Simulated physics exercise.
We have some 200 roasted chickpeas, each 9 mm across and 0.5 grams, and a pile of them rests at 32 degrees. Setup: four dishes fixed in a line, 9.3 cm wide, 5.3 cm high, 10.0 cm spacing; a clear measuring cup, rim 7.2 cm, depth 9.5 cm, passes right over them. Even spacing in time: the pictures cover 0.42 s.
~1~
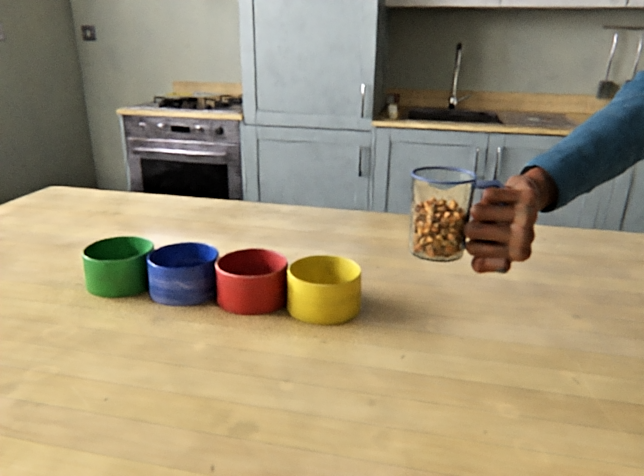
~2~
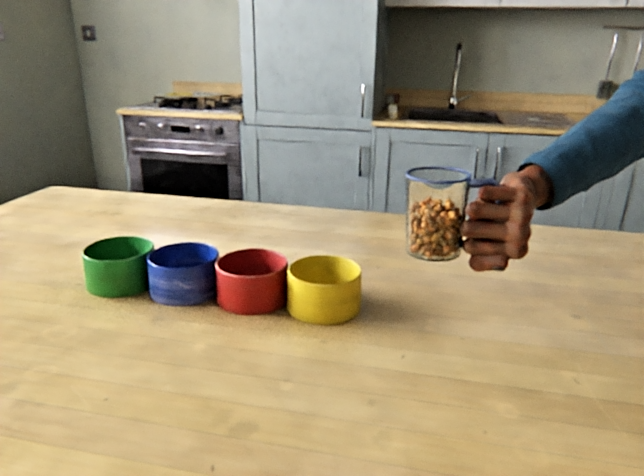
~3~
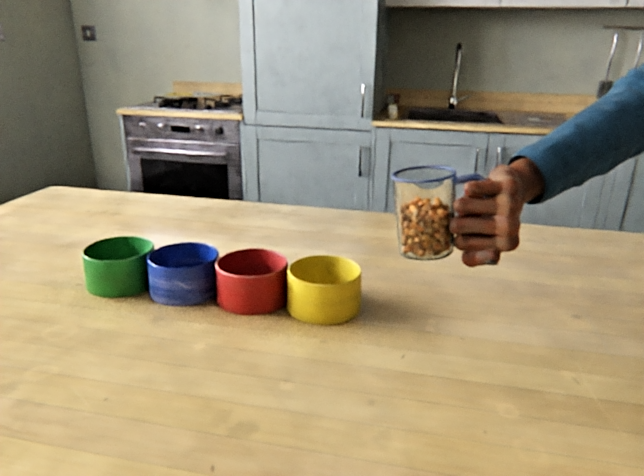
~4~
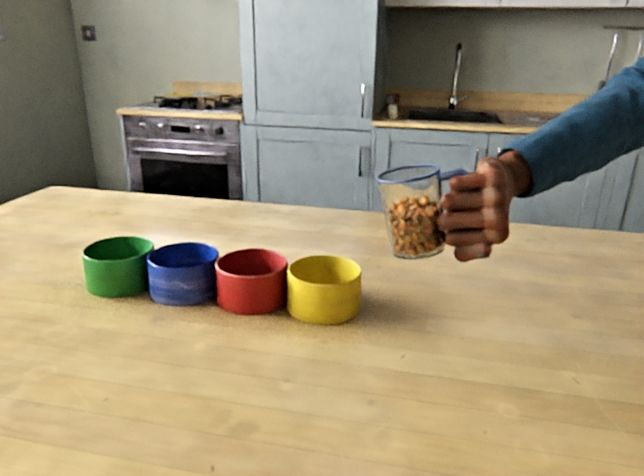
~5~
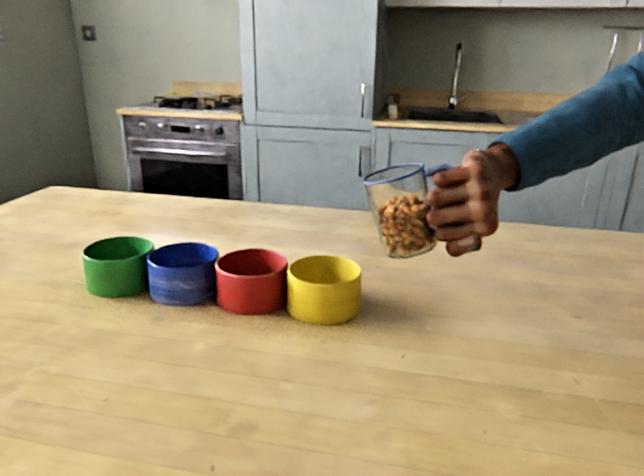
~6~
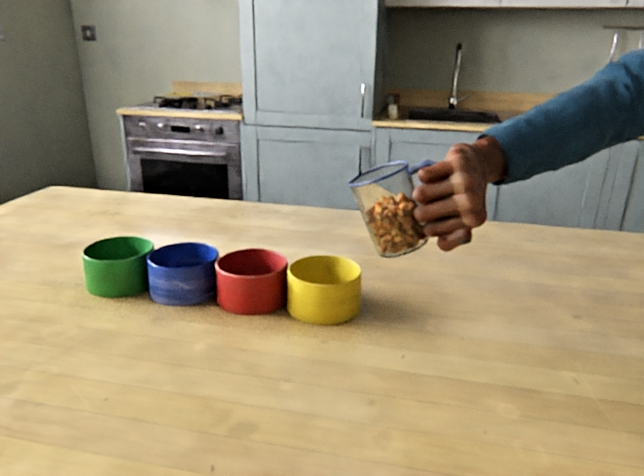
In a kitchen with grey cabinets, a hand in a blue sleeve holds a clear measuring cup of roasted chickpeas upright above a wooden table, right of green, blue, red and yellow dishes. The hand moves the cup slowly left, tilting it gradually toward the dishes as the chickpeas shift inside.
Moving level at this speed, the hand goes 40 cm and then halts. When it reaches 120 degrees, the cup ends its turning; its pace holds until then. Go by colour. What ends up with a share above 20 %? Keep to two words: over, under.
As I see it, red: Stays within a fifth. Blue: Goes past a fifth. Green: Goes past a fifth. Yellow: Stays within a fifth. Counter: Stays within a fifth.
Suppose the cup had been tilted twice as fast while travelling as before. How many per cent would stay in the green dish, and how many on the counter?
I'd expect green to end at 0 and the counter at 0.
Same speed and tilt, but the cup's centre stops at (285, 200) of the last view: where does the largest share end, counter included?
Result: Largest portion at red.
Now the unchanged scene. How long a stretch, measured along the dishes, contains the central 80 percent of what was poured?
Roughly 13 cm of the row.
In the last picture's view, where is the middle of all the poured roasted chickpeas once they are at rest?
Roughly (151, 279).
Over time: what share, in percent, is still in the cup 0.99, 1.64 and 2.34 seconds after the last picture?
Roughly 100, then 55, then 0.
Then, 0.99 s after the last picture, tilt 82 degrees; cup holds 100 %.
Then, 1.64 s after the last picture, tilt 120 degrees; cup holds 55 %, blue 40 %.
Then, 2.34 s after the last picture, tilt 120 degrees; cup holds 0 %, blue 45 %, green 45 %.
In the end, red 0 %, blue 45 %, green 45 %, yellow 0 %, counter 10 %.
